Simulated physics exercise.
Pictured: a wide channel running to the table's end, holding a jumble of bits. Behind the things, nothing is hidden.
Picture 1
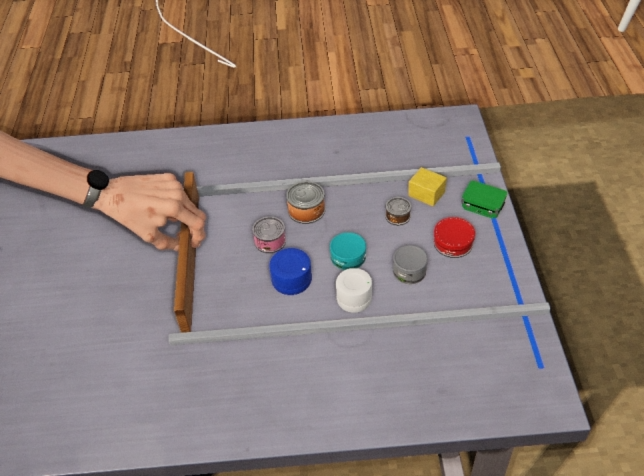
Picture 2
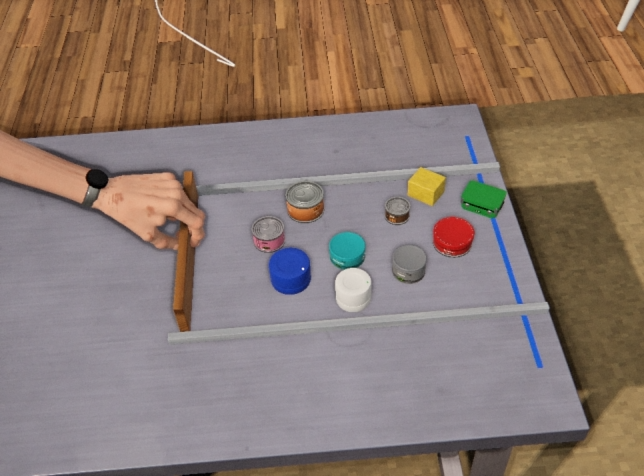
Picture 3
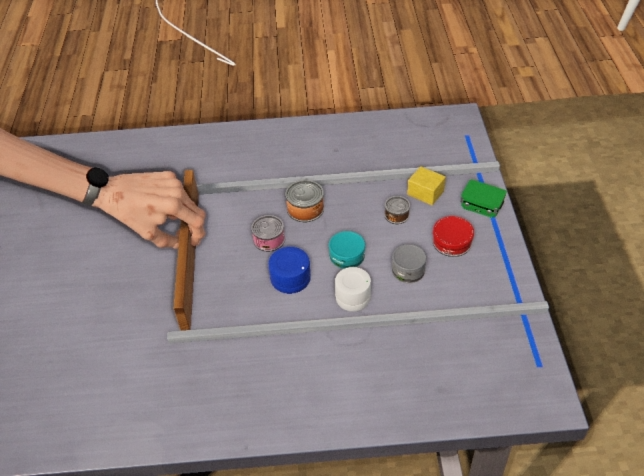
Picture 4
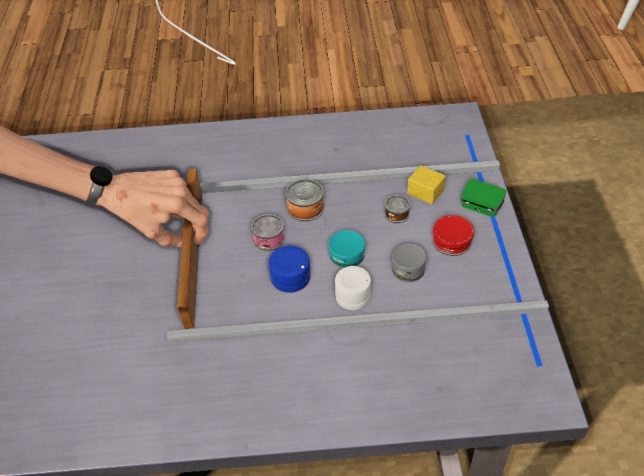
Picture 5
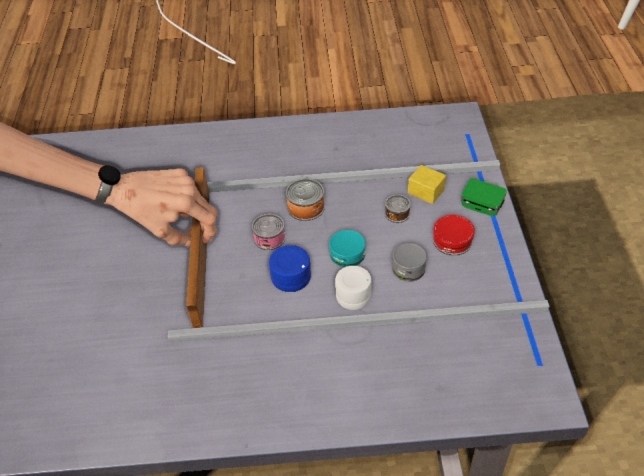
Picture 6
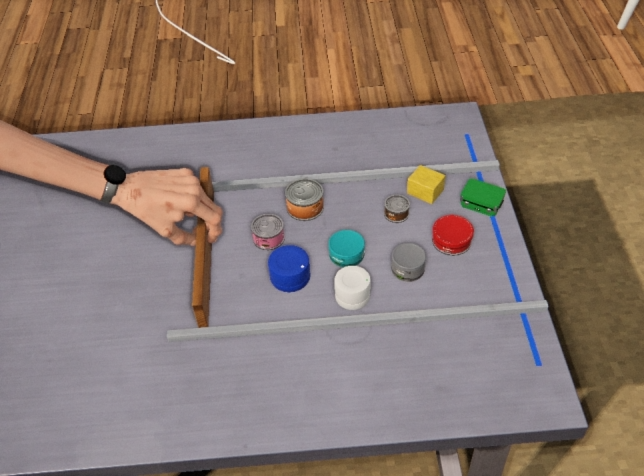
On a grey table, a hand slides a wooden board slightly right behind scattered tins.
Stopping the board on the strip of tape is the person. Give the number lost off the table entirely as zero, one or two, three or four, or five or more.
Over the end go more than four.
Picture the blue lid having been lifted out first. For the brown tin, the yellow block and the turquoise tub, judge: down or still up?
Brown tin down; yellow block down; turquoise tub still up.
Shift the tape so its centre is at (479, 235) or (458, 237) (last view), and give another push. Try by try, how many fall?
You'd find 4 and then 2 on the floor.
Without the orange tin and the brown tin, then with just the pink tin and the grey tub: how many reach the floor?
3 and 4.
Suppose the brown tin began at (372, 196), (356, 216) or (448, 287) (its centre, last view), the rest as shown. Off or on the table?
Order of tries: Off, off, off.
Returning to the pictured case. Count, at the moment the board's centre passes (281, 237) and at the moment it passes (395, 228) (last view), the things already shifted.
The first number is 2, the next one 9.
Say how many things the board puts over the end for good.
Altogether the count is 6.
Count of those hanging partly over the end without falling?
My count gives 4.
Soon after, none off yet; green case at rest near (483, 198); red tin at rest near (453, 235); yellow block at rest near (426, 185).
After that, none off yet; green case at rest near (483, 198); red tin displaced about its own width near (482, 234); yellow block displaced a little near (441, 180).
In the end, the number that fall off is five or more; gone, turquoise tub, brown tin, grey tub, yellow block, red tin and green case.
